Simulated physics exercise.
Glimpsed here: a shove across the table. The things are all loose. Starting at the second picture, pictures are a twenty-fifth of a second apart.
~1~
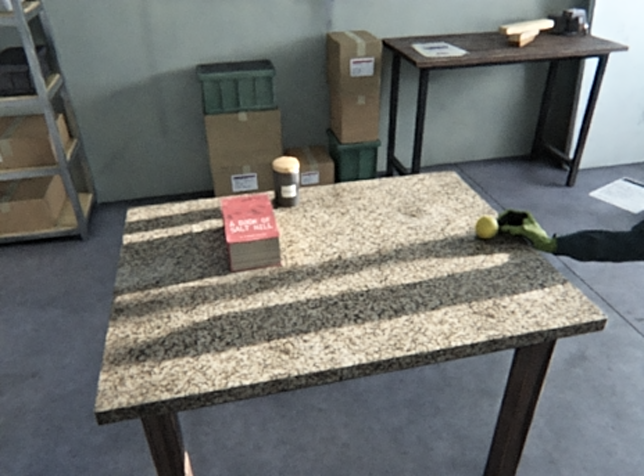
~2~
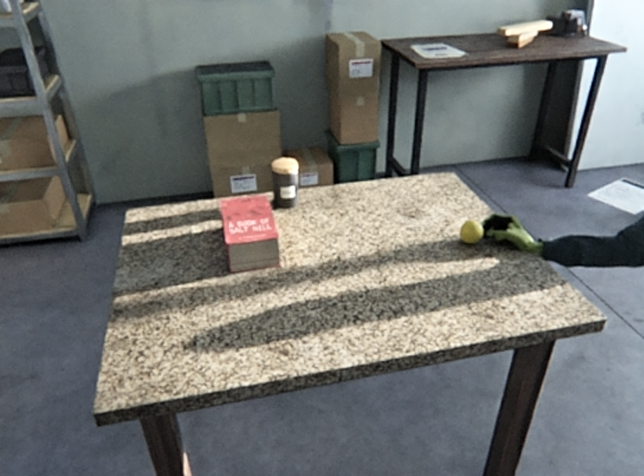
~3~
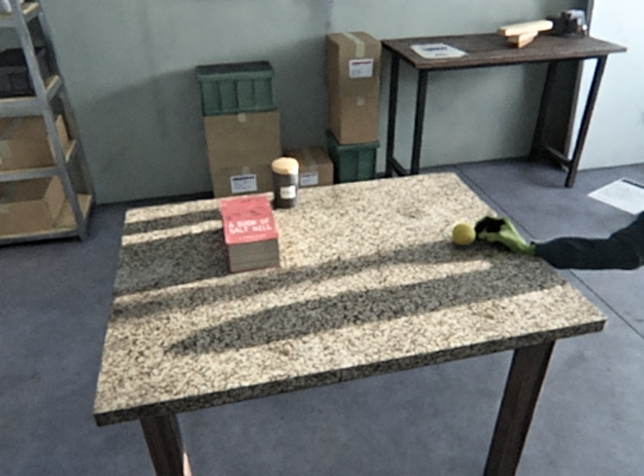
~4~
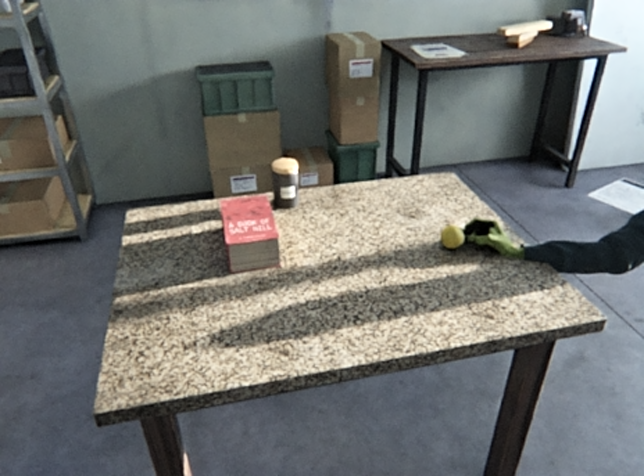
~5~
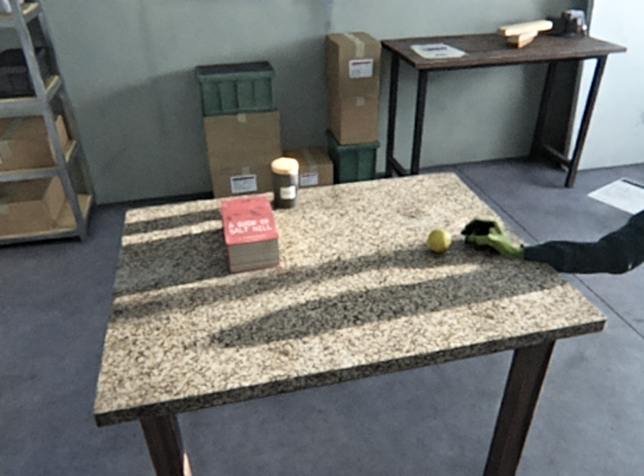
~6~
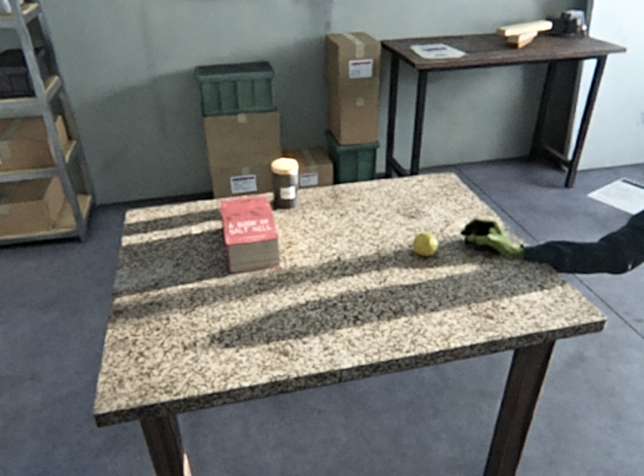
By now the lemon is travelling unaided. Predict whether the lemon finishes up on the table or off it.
Lost over the side.
Then, 0.30 s after the last picture, yellow lemon rolled well along near (320, 271).
Then, 0.70 s after the last picture, yellow lemon rolled well along near (162, 312).
Then, 1.20 s after the last picture, yellow lemon now off the table.
By the end, off the table, yellow lemon.
